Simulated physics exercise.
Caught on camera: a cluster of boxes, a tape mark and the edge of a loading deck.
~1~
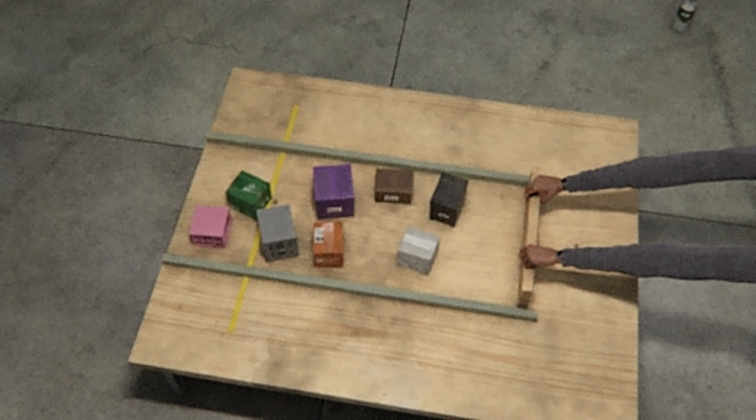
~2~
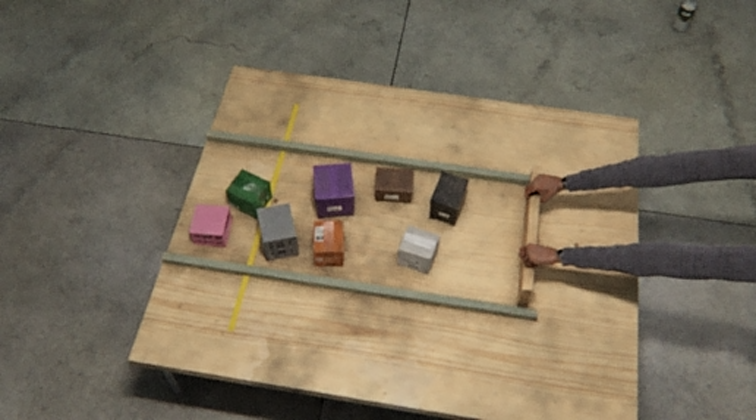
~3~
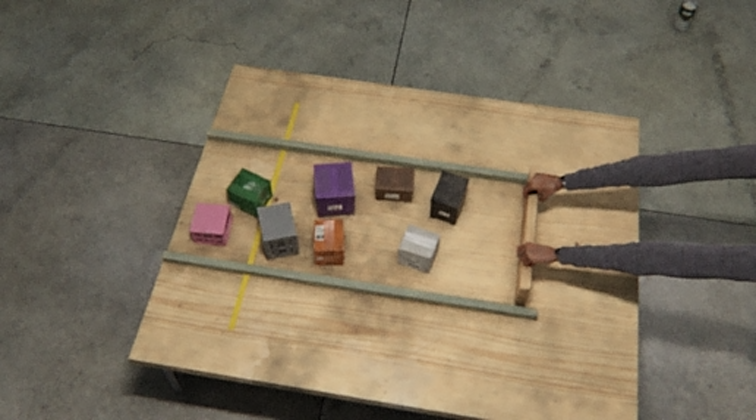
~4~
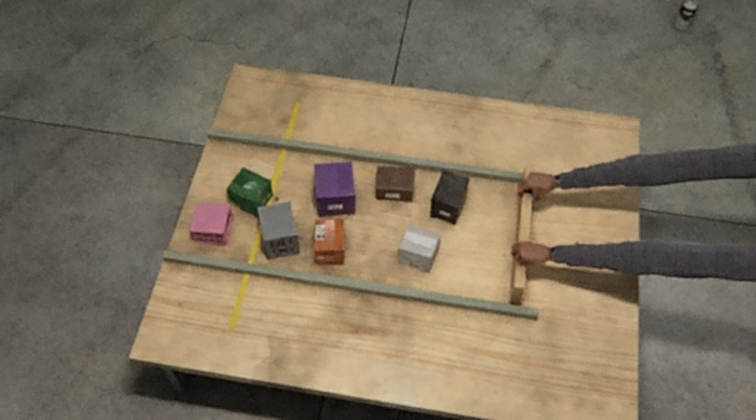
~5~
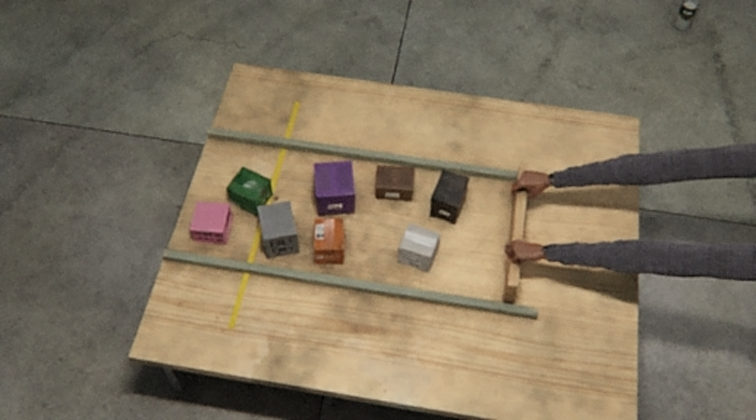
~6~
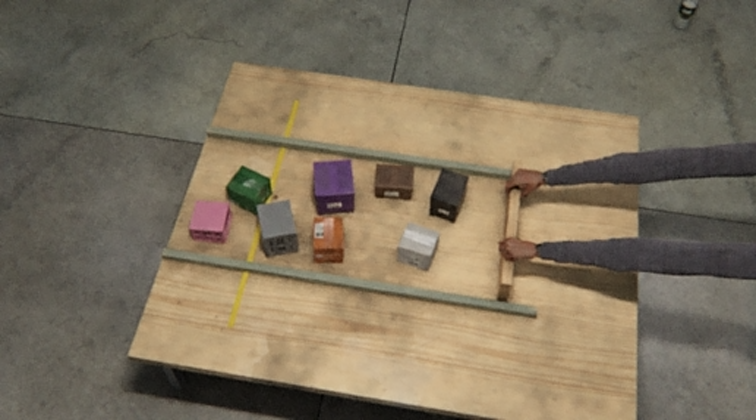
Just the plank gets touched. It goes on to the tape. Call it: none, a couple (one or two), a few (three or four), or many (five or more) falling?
Call: A couple.
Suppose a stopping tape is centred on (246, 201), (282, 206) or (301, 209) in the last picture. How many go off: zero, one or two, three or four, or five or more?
3 or 4; 1 or 2; none.
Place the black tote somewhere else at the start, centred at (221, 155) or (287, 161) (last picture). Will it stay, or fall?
In that order, I'd say it is not knocked off, then is not knocked off.
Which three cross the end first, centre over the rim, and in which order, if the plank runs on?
Earliest first: Pink crate, green box, grey crate.
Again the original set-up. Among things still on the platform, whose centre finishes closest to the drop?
Grey crate, foremost.
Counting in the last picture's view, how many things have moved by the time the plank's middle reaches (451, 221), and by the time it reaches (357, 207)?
First 1, then 6.
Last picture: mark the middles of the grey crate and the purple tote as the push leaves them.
Roughly (181, 210) for the first and roughly (213, 180) for the second.
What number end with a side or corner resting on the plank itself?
Contact count: 2.
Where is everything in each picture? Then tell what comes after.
Pink crate (211, 227); green box (249, 195); grey crate (278, 233); plank (529, 236); tape (266, 209), in the first frame.
Green box (249, 194); purple tote (334, 191), in the second frame.
Grey crate (278, 231); black tote (449, 198), in the third frame.
Pink crate (212, 224); orange parcel (330, 242), in the fourth frame.
Green box (250, 191); plank (516, 232), in the fifth frame.
Pink crate (211, 222); green box (249, 190); grey crate (278, 229); plank (510, 230); tape (267, 204), in the sixth frame.
Early on, none off yet; pink crate at rest near (211, 222); green box at rest near (249, 190); grey crate at rest near (278, 229).
A while later, none off yet; pink crate at rest near (211, 222); green box moving near (247, 190); grey crate travelled a little near (261, 225).
Finally, the number that fall off is one or two; lost, green box and pink crate.
